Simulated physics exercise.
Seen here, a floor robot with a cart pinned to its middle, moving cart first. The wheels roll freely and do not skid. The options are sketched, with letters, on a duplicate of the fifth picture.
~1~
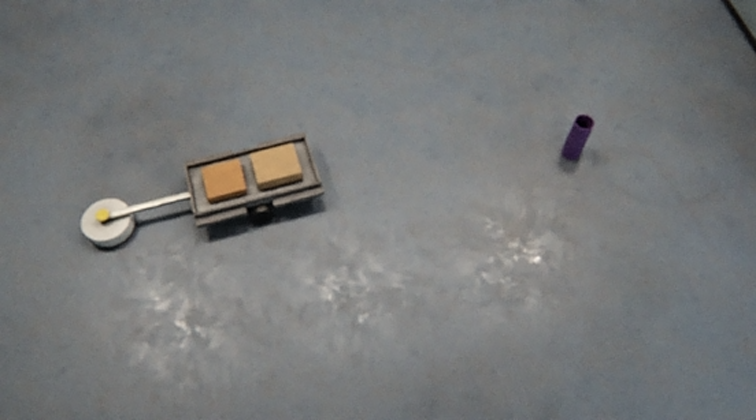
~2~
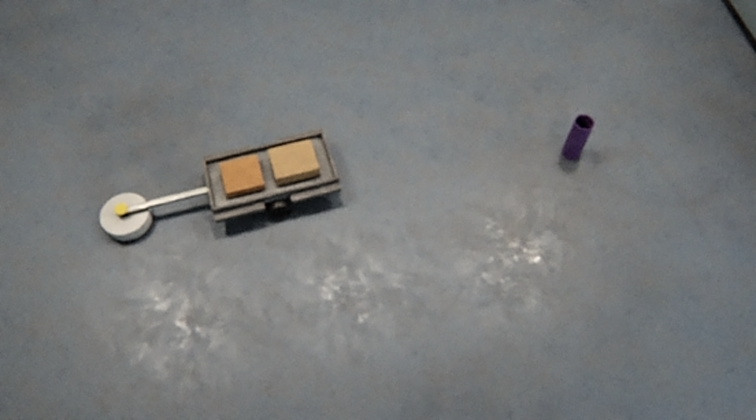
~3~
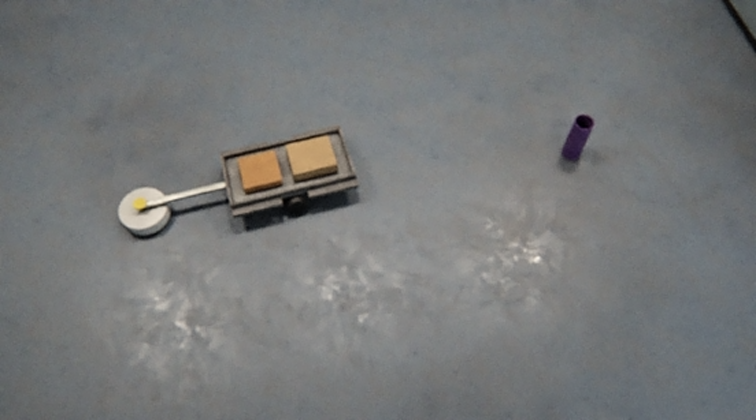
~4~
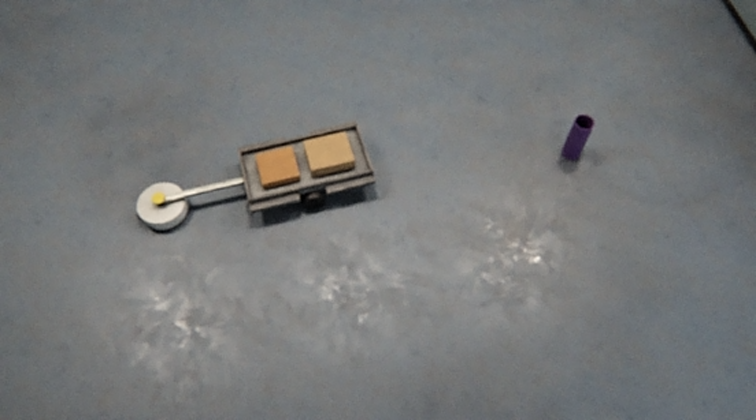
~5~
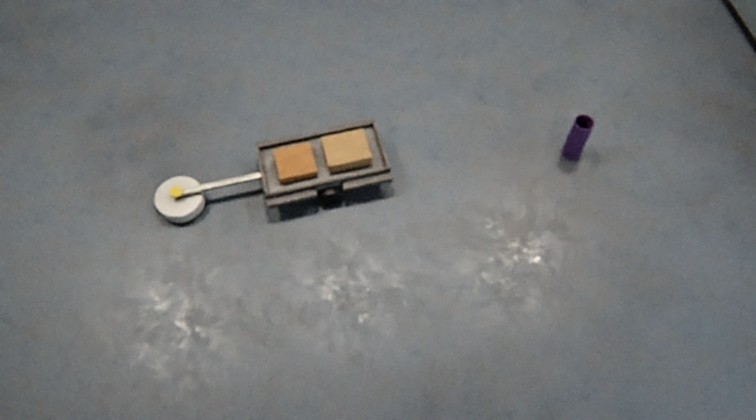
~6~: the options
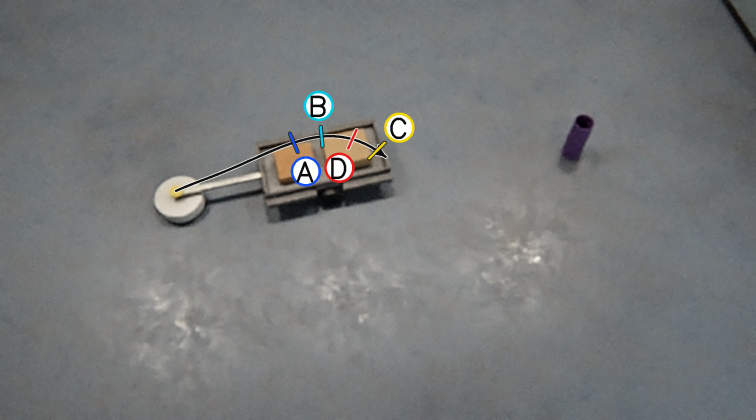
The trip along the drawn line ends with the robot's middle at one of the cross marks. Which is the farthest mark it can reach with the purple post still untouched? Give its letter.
It can go as far as D.
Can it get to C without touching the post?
No.
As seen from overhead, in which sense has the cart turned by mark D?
For that mark, clockwise.
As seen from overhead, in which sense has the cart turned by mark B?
Clockwise.
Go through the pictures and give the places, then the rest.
The first frame shows purple post (571, 153); robot (107, 221); grey cart (253, 177).
The second frame shows robot (125, 215); grey cart (270, 172); purple post (571, 153).
The third frame shows robot (144, 210); grey cart (288, 168); purple post (571, 153).
The fourth frame shows robot (162, 204); grey cart (305, 164); purple post (571, 153).
The fifth frame shows robot (179, 198); grey cart (323, 160); purple post (571, 153).
On the marked copy, A at (294, 143); B at (322, 137); C at (377, 151); D at (352, 139); the route from (176, 191) via (283, 146) to (386, 157).
Taking D. A third of the way, robot (240, 173), cart (383, 150).
Two thirds of the way, robot (301, 148), cart (442, 148).
When it is over, robot (353, 146), cart (496, 152); nothing has been touched.
As for the rest, A is safe but short; B is safe but short; C is too far, the post has been hit.
